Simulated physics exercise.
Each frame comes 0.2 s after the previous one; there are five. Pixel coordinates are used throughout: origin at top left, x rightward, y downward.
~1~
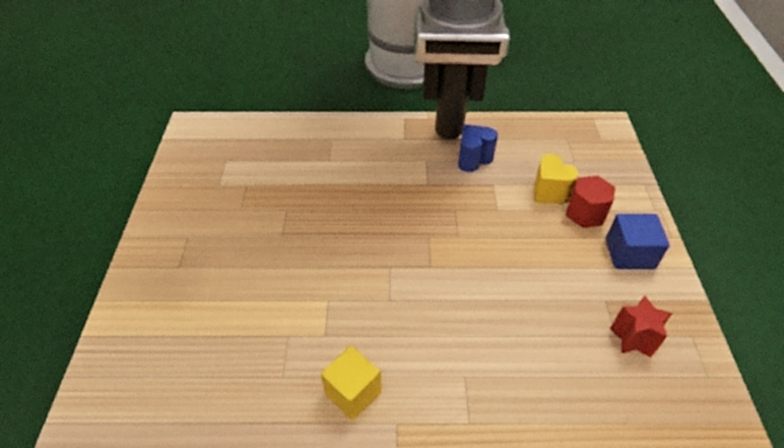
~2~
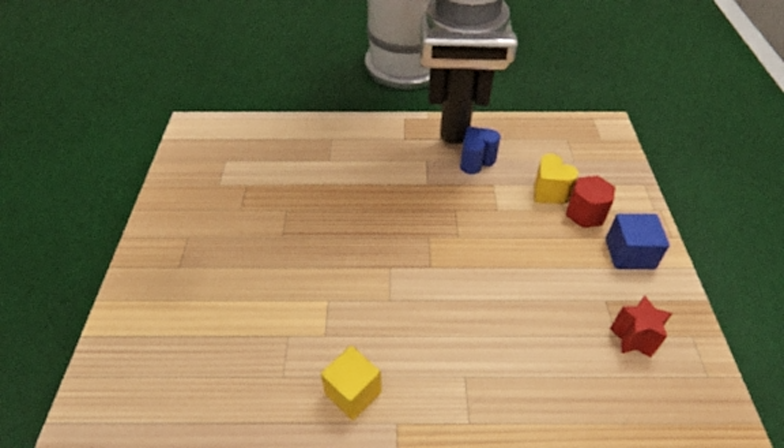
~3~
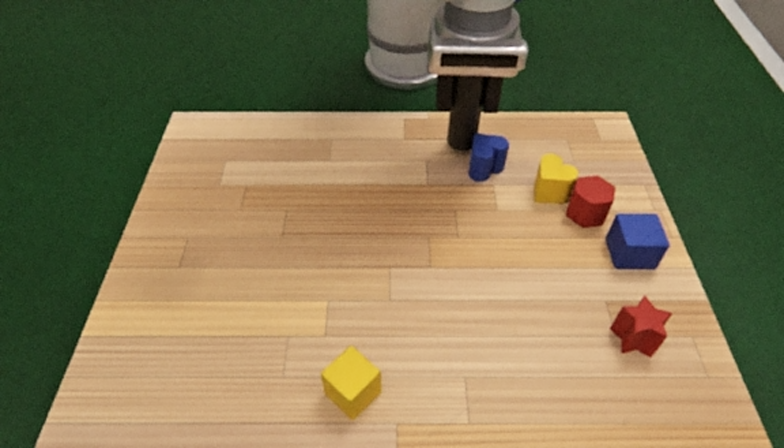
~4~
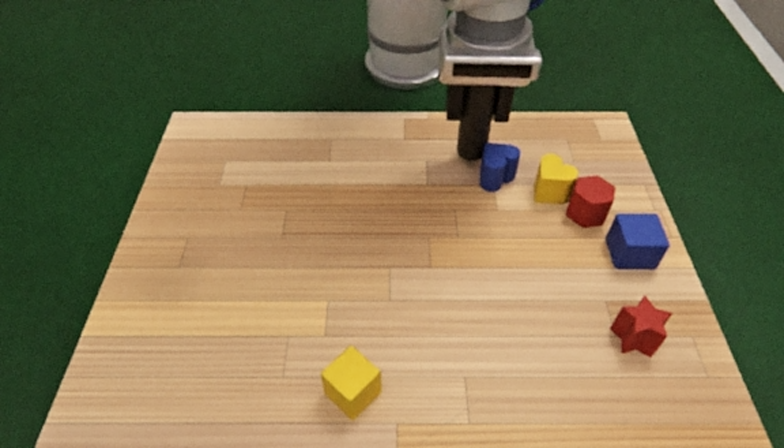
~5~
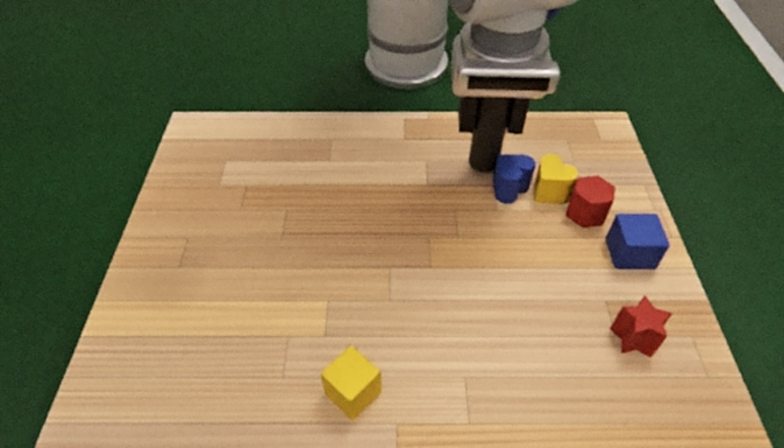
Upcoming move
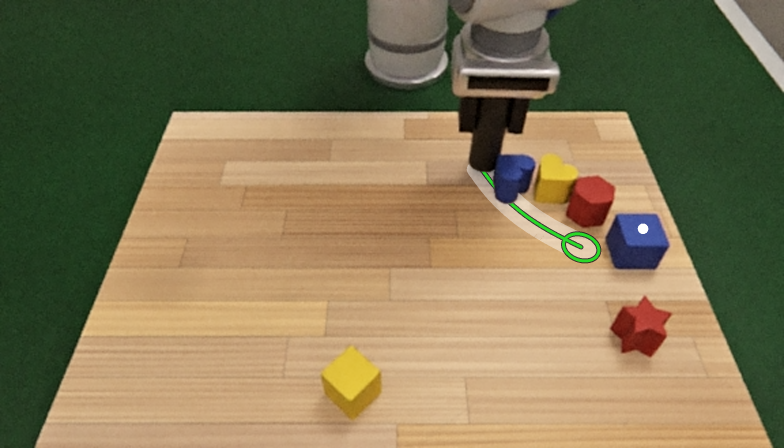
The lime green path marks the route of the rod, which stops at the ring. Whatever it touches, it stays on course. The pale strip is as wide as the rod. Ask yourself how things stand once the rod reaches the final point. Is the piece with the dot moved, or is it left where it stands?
Answer: Unmoved.
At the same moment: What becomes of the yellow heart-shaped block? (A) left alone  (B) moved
My answer is option B.
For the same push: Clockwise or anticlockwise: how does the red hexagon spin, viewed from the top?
Rotates clockwise.
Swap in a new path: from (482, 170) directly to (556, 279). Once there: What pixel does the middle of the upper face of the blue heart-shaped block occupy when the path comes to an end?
I'd say the blue heart-shaped block ends with its top centre at (552, 187).
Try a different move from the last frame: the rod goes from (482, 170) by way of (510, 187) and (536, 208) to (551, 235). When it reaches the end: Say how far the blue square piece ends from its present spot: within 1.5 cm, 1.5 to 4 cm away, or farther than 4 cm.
Overall it shifts less than 1.5 cm.
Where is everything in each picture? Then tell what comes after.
In the first frame, rod tip (449, 130); block tops, blue heart-shaped block (478, 134); yellow heart-shaped block (557, 168); red hexagon (596, 189); blue square piece (643, 229).
In the second frame, rod (454, 135); blue heart-shaped block (480, 136).
In the third frame, rod (462, 142); blue heart-shaped block (488, 144).
In the fourth frame, rod (471, 151); blue heart-shaped block (500, 153).
In the fifth frame, rod (484, 162); blue heart-shaped block (515, 164); yellow heart-shaped block (557, 168); red hexagon (596, 189); blue square piece (643, 229).
Path on the board, from (482, 170) through (505, 198) and (539, 224) to (581, 247); the dot is on the blue square piece.
On the path given first. One third of the way, rod (508, 191); blue heart-shaped block (545, 182), turned 70° anticlockwise; yellow heart-shaped block (569, 167); red hexagon (602, 190), turned 20° clockwise.
Two thirds of the way, rod (542, 217); blue heart-shaped block (582, 195); yellow heart-shaped block (576, 169), turned 40° anticlockwise; red hexagon (623, 190), turned 25° clockwise.
At the end, rod (584, 239); blue heart-shaped block (602, 199), turned 160° anticlockwise; yellow heart-shaped block (576, 169), turned 40° anticlockwise; red hexagon (639, 187), turned 35° clockwise; blue square piece in place.
